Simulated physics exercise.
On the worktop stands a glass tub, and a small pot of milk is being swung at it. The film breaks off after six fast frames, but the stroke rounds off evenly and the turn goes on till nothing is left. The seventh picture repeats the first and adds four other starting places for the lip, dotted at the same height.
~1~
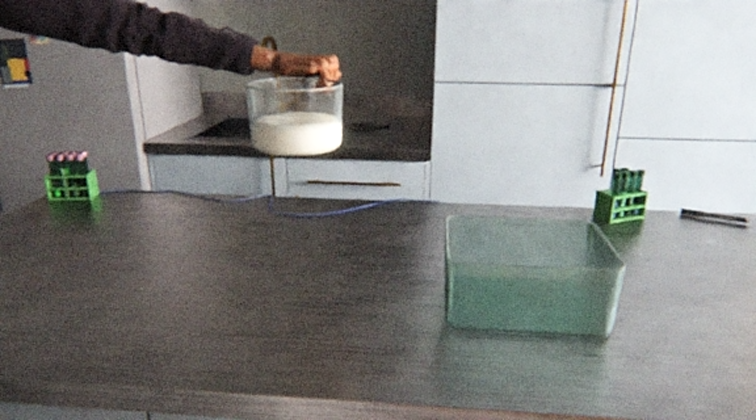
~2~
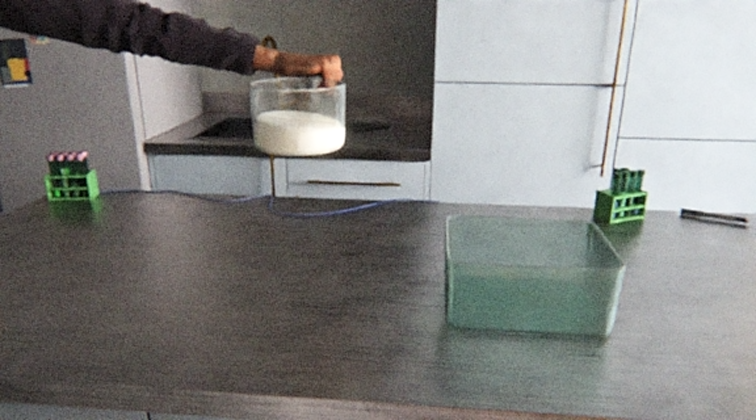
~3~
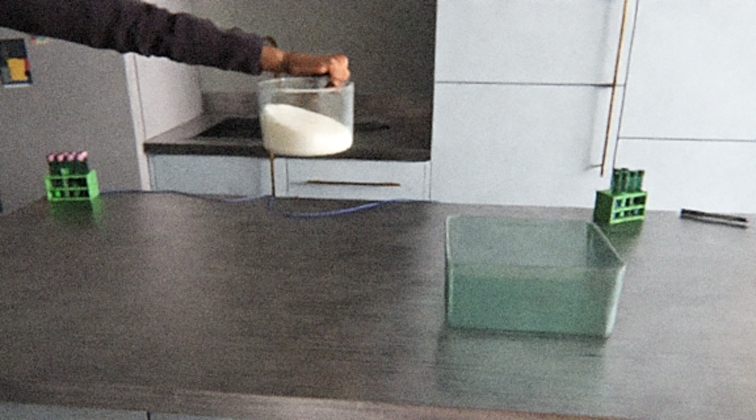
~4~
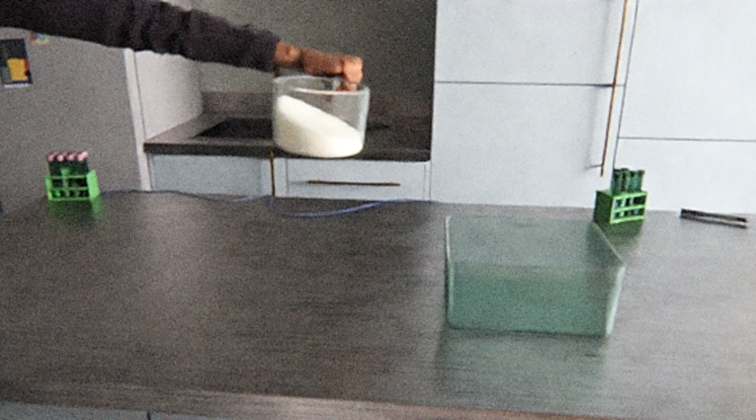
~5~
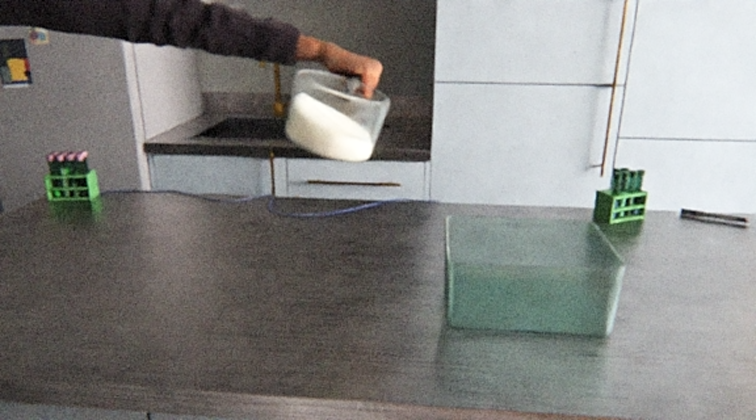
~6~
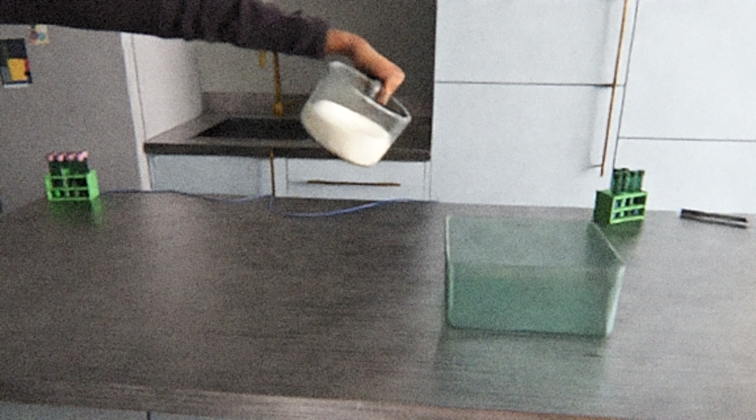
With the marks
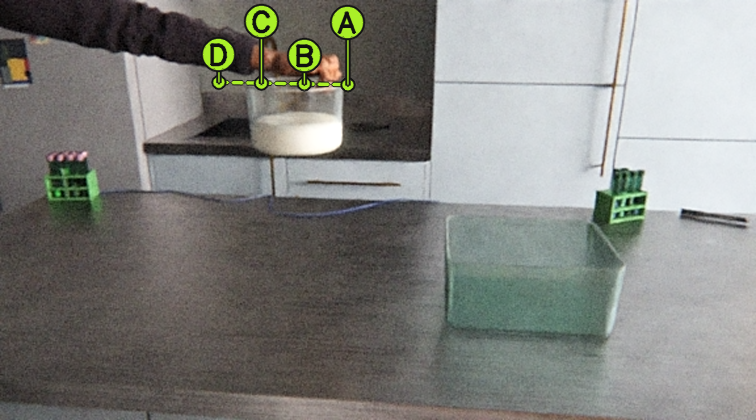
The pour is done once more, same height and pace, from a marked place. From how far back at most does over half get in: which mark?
Take C.
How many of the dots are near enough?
Three of them.
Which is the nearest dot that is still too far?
D it is.
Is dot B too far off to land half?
No, that is safe.
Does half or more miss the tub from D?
Yes, that goes wrong.
On the marked copy, A at (347, 84); B at (304, 83); C at (261, 83); D at (218, 82).
With A, about 81 % lands in the tub, 10 % falls short and 9 % goes beside or beyond.
With B, about 71 % lands in the tub, 9 % falls short and 20 % goes beside or beyond.
With C, about 66 % lands in the tub, 18 % falls short and 16 % goes beside or beyond.
With D, about 1 % lands in the tub, 96 % falls short and 3 % goes beside or beyond.
